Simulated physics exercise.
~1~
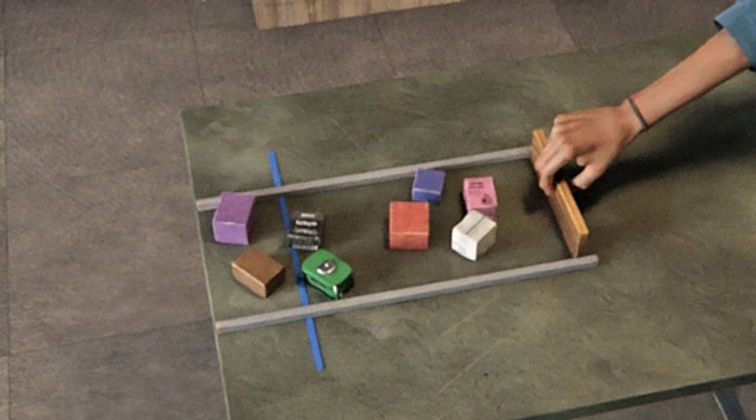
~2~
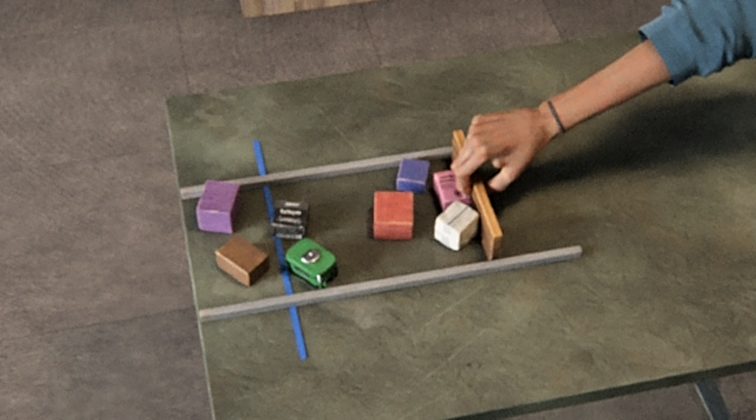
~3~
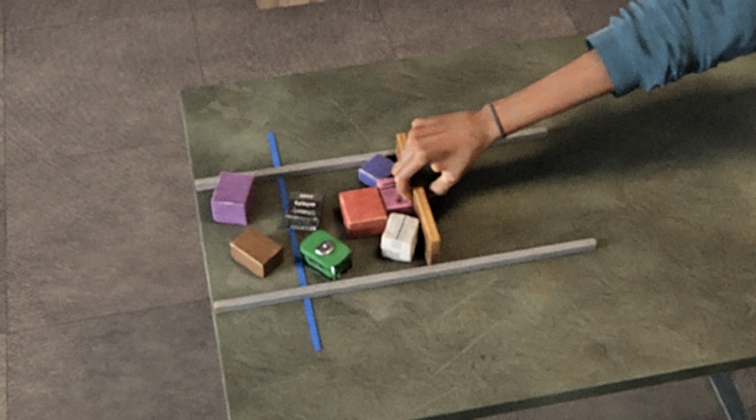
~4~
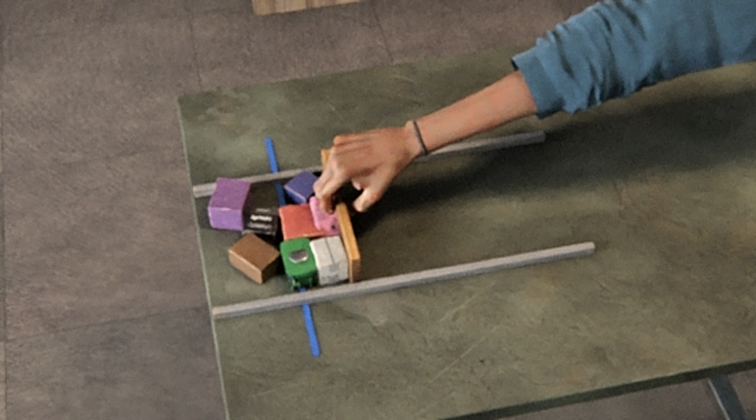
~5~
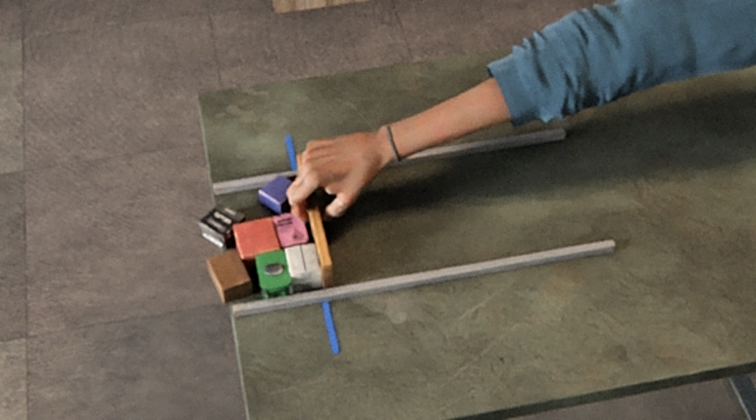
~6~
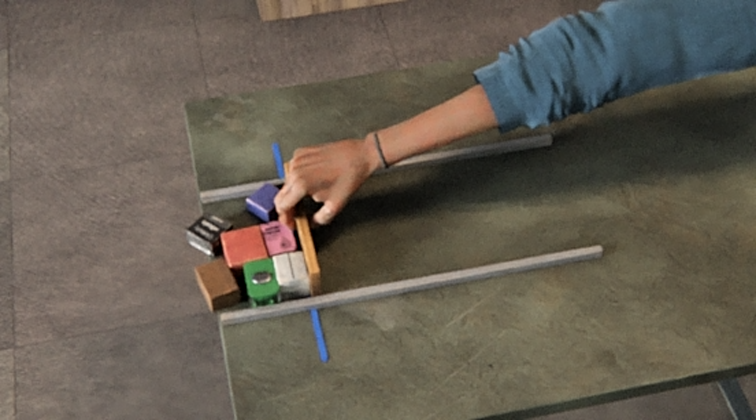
A hand pushes a board left, bunching small blocks together until the purple one falls off.
